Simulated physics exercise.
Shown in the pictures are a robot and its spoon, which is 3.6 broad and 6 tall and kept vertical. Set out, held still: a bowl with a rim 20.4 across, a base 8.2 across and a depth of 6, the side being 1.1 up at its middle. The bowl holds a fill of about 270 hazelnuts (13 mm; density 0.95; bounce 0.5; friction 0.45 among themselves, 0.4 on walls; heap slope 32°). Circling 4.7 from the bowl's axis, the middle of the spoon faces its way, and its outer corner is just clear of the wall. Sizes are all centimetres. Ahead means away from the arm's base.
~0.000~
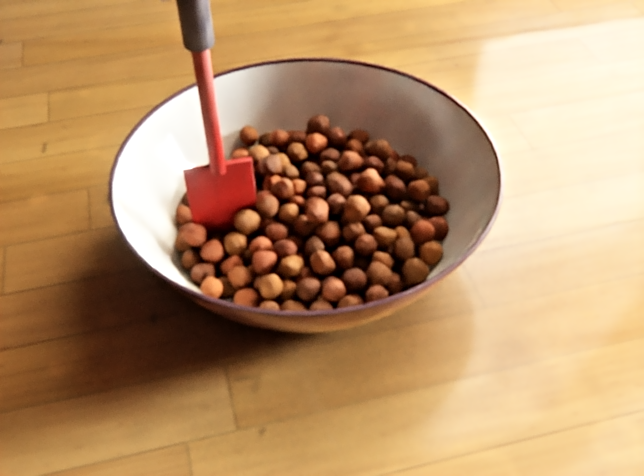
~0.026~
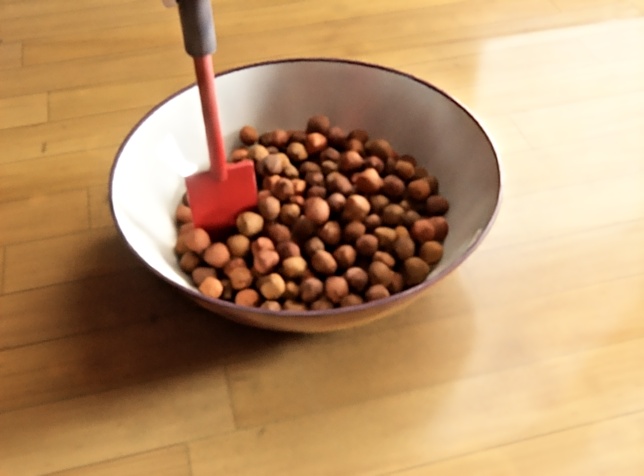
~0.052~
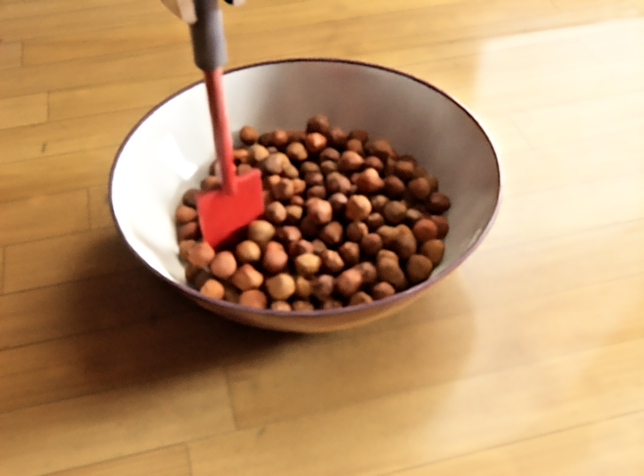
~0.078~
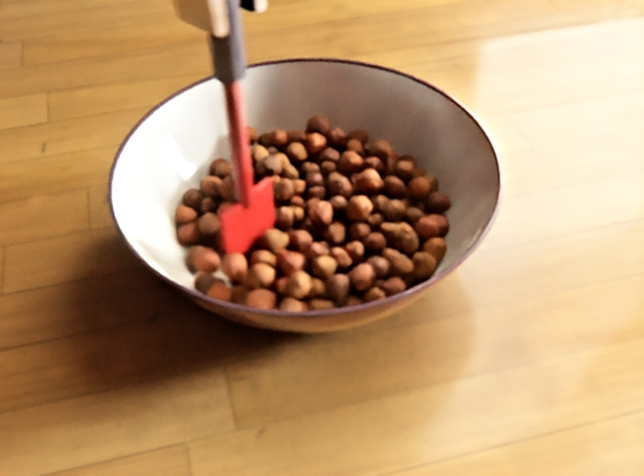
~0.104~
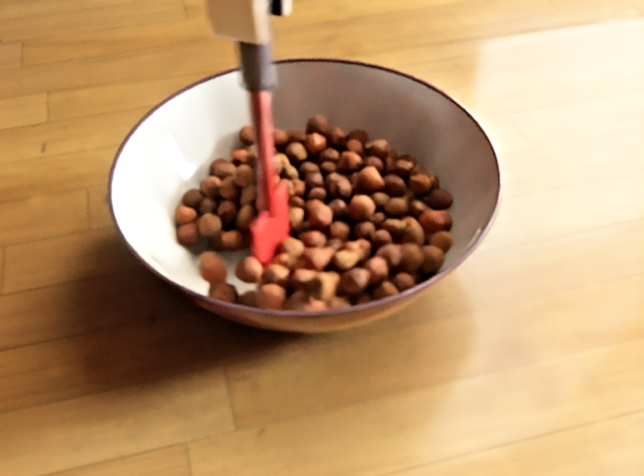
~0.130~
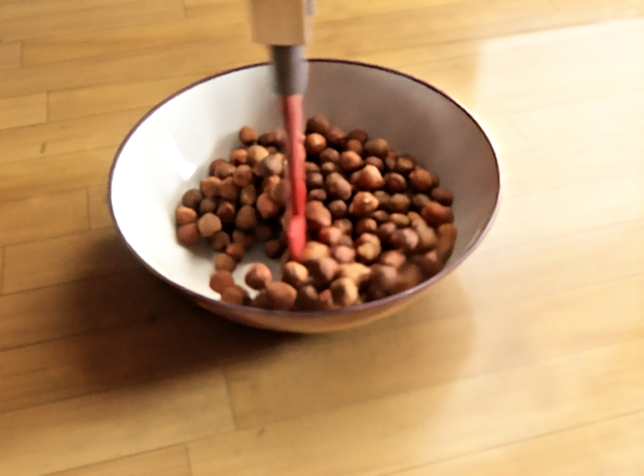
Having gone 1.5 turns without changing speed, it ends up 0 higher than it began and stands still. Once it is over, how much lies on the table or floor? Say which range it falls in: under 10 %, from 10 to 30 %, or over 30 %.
It falls from 10 to 30 %.
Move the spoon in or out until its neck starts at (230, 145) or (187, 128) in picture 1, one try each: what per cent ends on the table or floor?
5 and 25 %.
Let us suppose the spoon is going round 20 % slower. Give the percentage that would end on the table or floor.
It would come to around 10 percent.
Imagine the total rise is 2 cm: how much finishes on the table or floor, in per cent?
My guess is close to 5 per cent.
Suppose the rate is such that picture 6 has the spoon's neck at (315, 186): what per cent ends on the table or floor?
I'd say near 25 per cent.
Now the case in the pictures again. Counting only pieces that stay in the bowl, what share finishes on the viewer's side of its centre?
Around 40 percent of it.
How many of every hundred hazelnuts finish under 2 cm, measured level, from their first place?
Result: Close to 5 per cent of the load.
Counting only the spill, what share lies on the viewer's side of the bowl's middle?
Around 40 percent of the pieces.
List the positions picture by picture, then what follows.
In the first frame, spoon neck at (214, 141), 0° round; upper third of the load around (317, 205), from x 185 to 435, top at y 125; 268 in the bowl.
In the second frame, spoon neck at (215, 146), 6° round; upper third of the load around (317, 205), from x 185 to 435, top at y 125.
In the third frame, spoon neck at (225, 160), 21° round; upper third of the load around (315, 208), from x 185 to 435, top at y 125.
In the fourth frame, spoon neck at (242, 173), 38° round; upper third of the load around (316, 217), from x 185 to 435, top at y 125.
In the fifth frame, spoon neck at (266, 182), 54° round; upper third of the load around (325, 238), from x 185 to 440, top at y 125.
In the sixth frame, spoon neck at (294, 186), 71° round; upper third of the load around (340, 240), from x 185 to 445, top at y 125; 268 in the bowl.
By 0.41 s, 254° round, highest piece 9 above the table; 250 in the bowl, 9 on the table or floor, 9 in flight or on the tool.
By 0.69 s, 76° round, highest piece 9 above the table; 236 in the bowl, 29 on the table or floor, 3 in flight or on the tool.
By 1.03 s, 180° round, highest piece 6 above the table; 219 in the bowl, 49 on the table or floor.
By 1.73 s, 180° round, highest piece 6 above the table; 219 in the bowl, 49 on the table or floor.
Final count, 219 in the bowl, 49 on the table or floor. That is 18 % on the table or floor.
